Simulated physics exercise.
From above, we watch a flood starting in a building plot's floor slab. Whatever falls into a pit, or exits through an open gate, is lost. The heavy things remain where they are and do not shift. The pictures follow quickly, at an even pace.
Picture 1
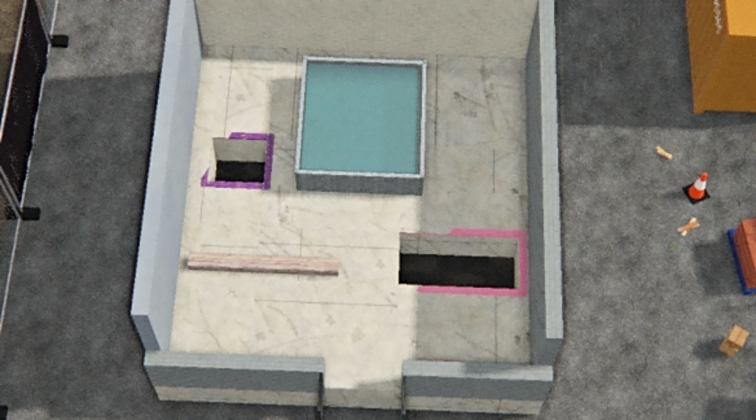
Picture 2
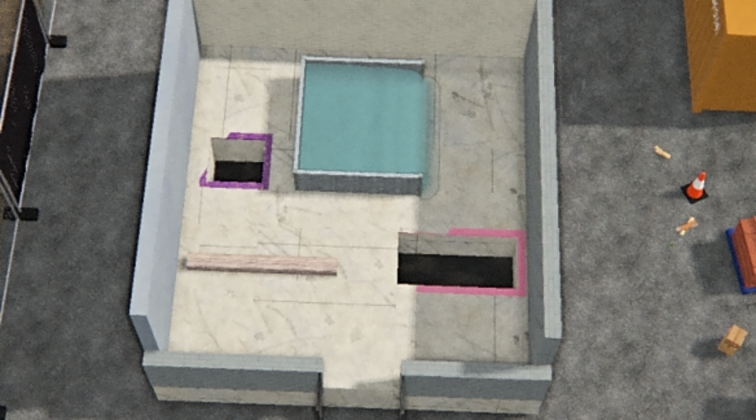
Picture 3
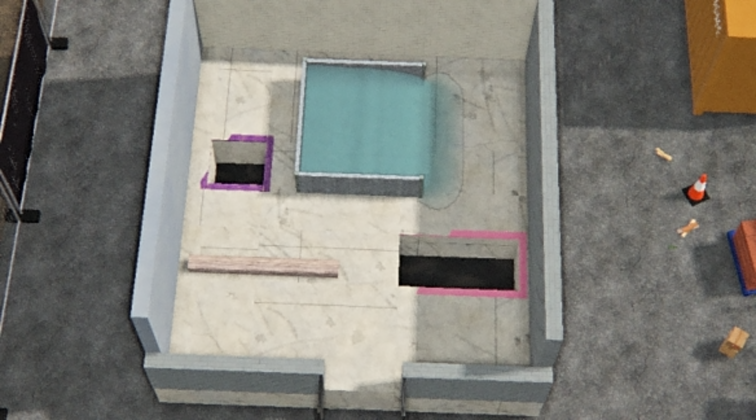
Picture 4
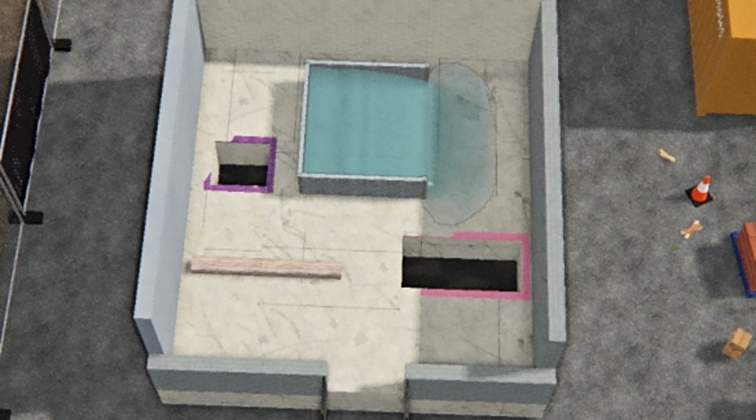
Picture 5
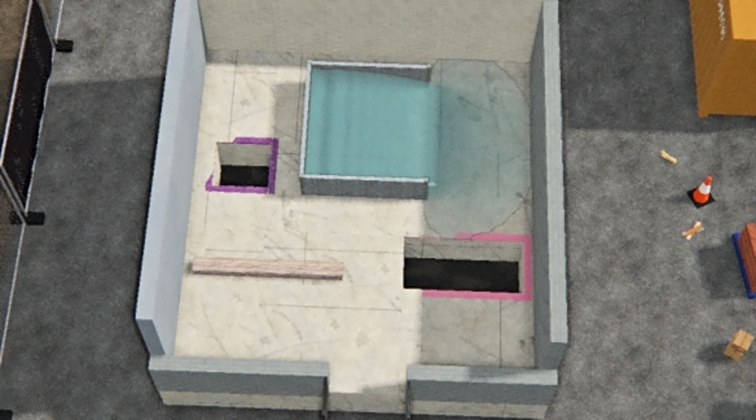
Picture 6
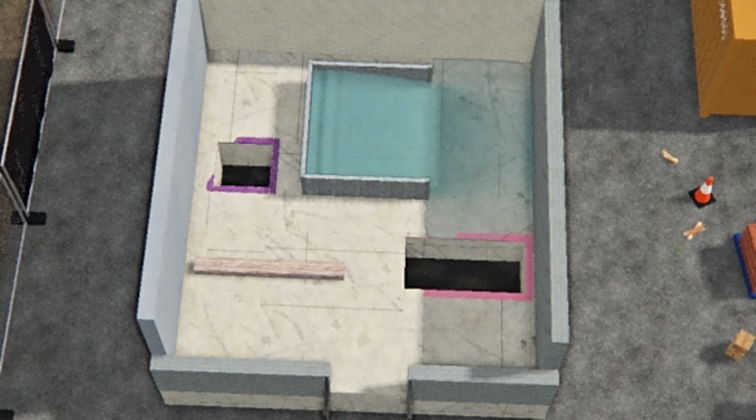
To begin with, still blue-green water fills a square tank on a walled floor slab with two dark rectangular openings. The tank's right side opens and water pours out across the slab in a rounded sheet, which spreads rightward to the wall and down toward the pink-edged opening.
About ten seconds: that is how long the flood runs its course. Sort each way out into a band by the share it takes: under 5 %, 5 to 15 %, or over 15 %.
Shares: The gate takes under 5 %; the pink pit takes over 15 %; the purple pit takes 5 to 15 %.
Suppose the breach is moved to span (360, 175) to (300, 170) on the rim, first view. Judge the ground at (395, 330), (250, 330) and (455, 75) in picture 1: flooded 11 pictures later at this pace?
Soaked, then soaked, then unsoaked.
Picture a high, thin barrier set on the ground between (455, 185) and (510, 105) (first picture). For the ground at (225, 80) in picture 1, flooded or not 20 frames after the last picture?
Submerged.
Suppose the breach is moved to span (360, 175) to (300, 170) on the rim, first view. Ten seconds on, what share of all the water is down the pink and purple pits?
Shares: Pink at 25 percent, purple at 14 percent.
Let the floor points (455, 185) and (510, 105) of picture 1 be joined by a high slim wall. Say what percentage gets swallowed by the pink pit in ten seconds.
I'd put the pink pit at roughly 40 %.
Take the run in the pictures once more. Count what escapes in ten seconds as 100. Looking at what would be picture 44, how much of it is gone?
Around 70 percent.
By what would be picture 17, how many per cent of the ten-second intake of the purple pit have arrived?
By my reckoning, 0 percent.
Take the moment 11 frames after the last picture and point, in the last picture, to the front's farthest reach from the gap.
Approximate pixel: (527, 364).
A moment on, water covers 20 % of the floor; the gate 0 %, the pink pit 2 %, the purple pit 0 %.
Next, water covers 20 % of the floor; the gate 0 %, the pink pit 9 %, the purple pit 0 %.
Then, water covers 30 % of the floor; the gate 0 %, the pink pit 24 %, the purple pit 0 %.
Later, water covers 40 % of the floor; the gate 0 %, the pink pit 43 %, the purple pit 2 %.
In the end, water covers 45 % of the floor; the gate 0 %, the pink pit 56 %, the purple pit 7 %.
